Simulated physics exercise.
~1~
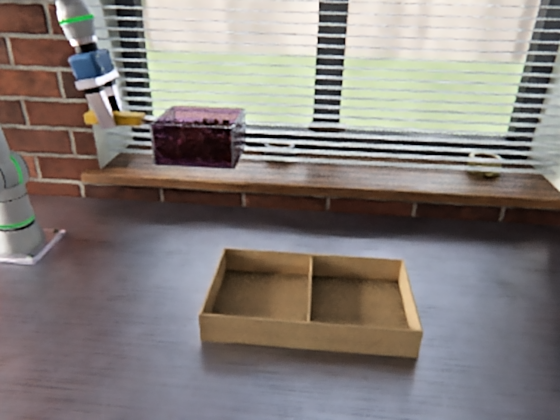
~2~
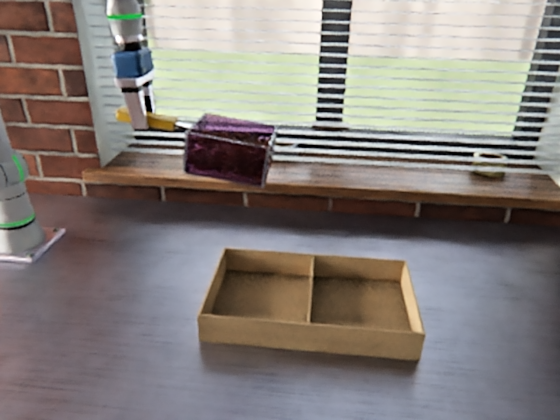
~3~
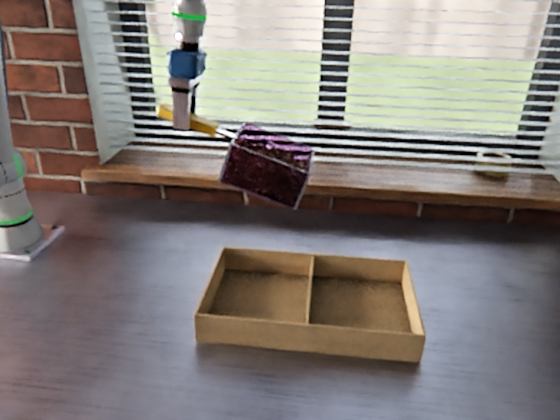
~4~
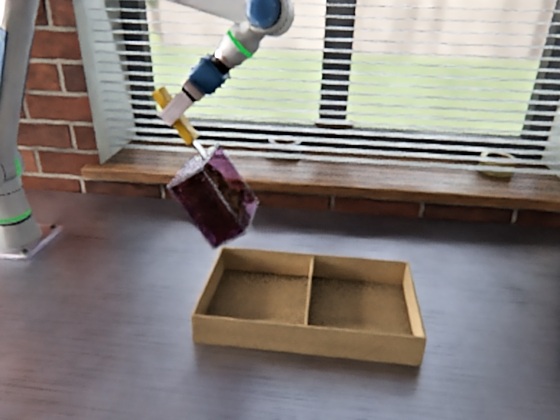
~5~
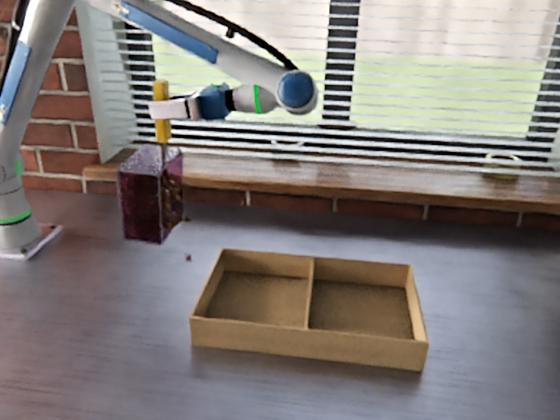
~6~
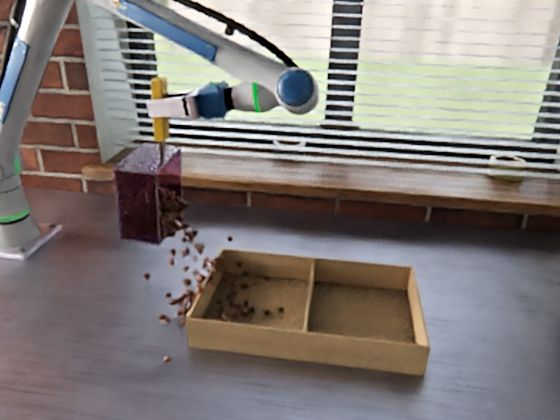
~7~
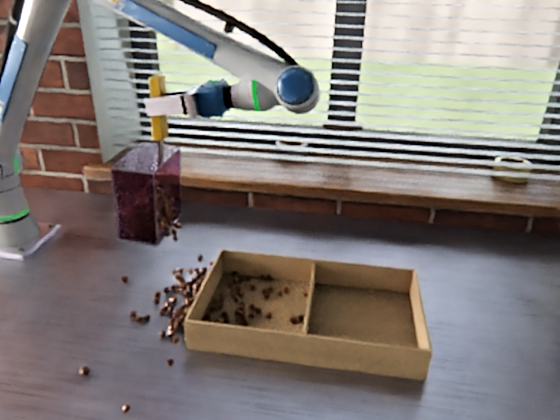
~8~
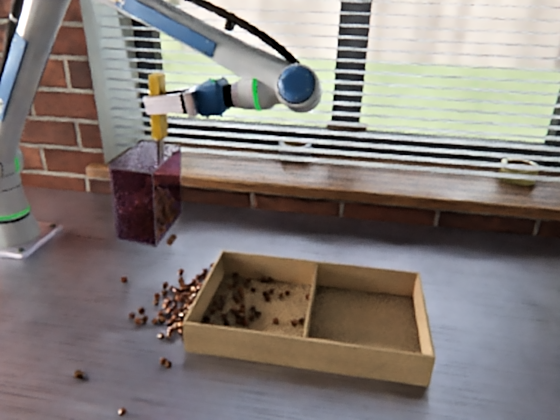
Robot arm tilting a purple box and pouring brown pellets, some landing in a divided tray and many scattering beside it.
